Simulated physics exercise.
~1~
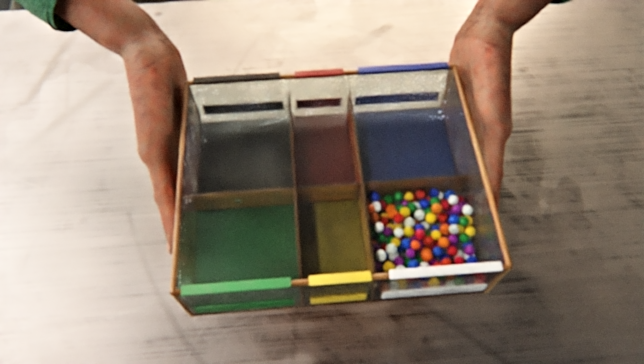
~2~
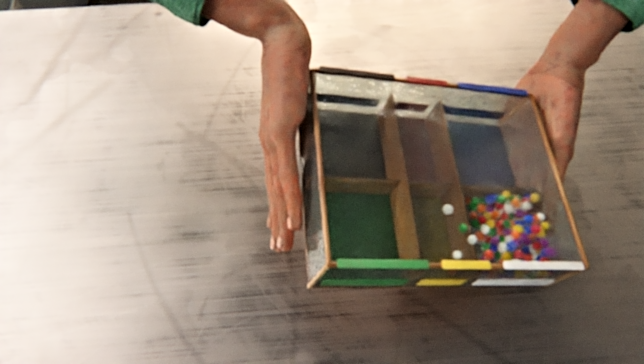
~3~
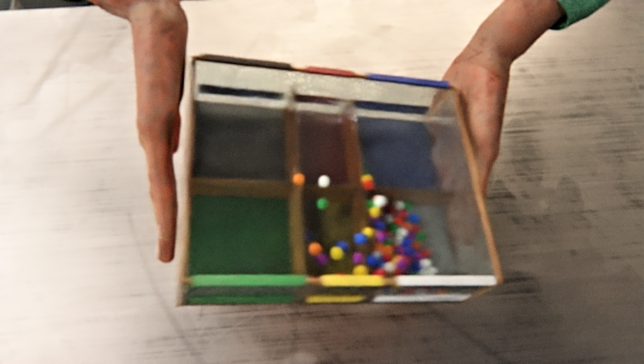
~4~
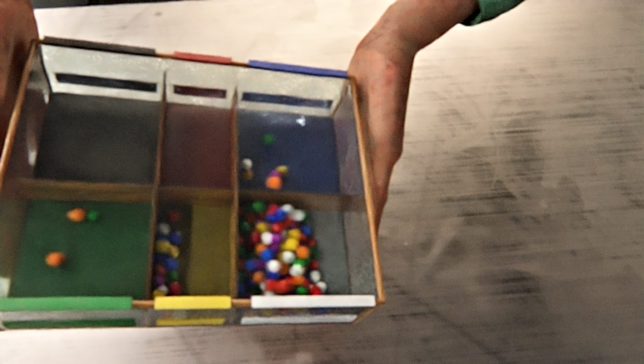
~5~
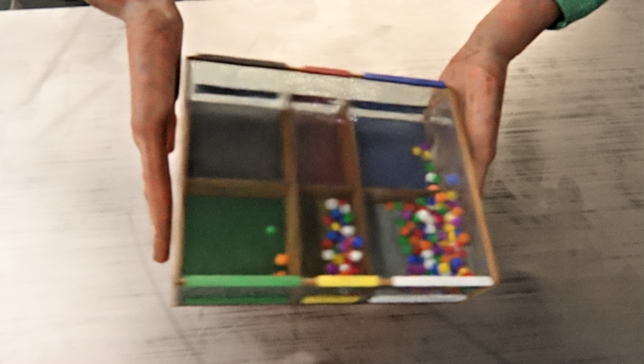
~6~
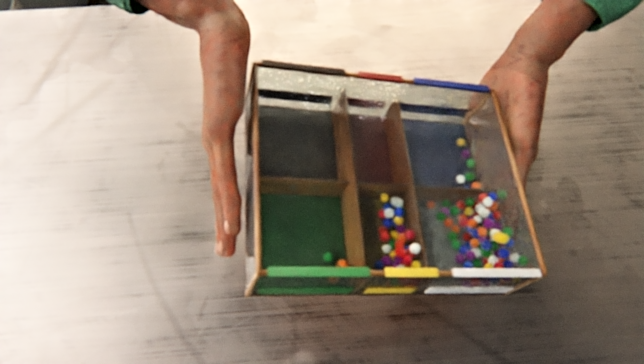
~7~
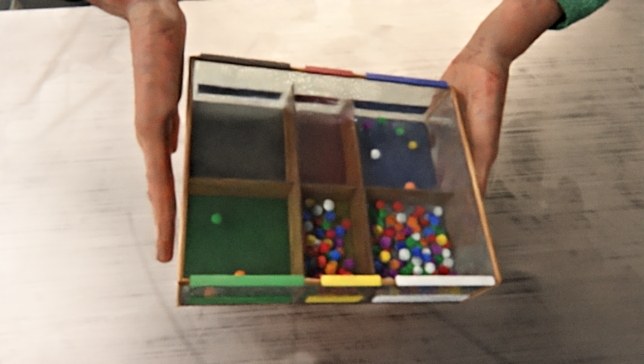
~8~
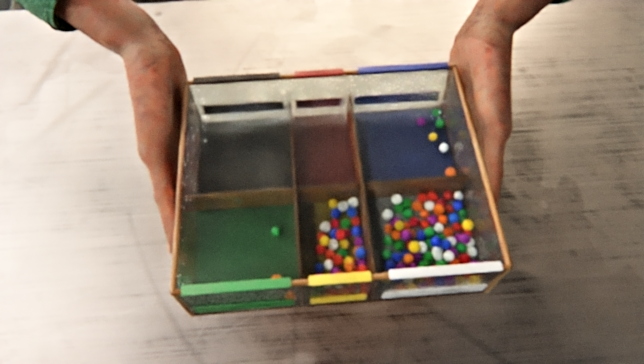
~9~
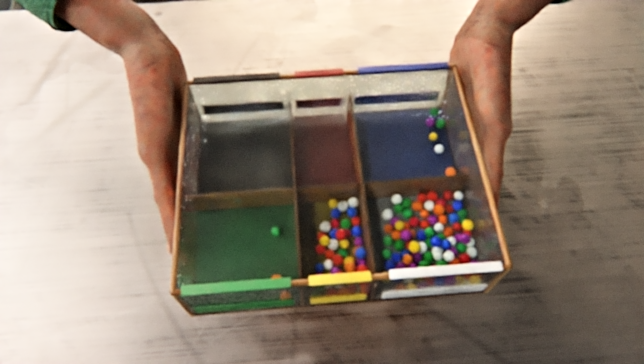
Colorful beads bounced about as two hands shook a clear divided box from side to side, tilted it and then leveled it, leaving most in the white-marked section, many in the yellow one beside it, and a few in the blue and green.
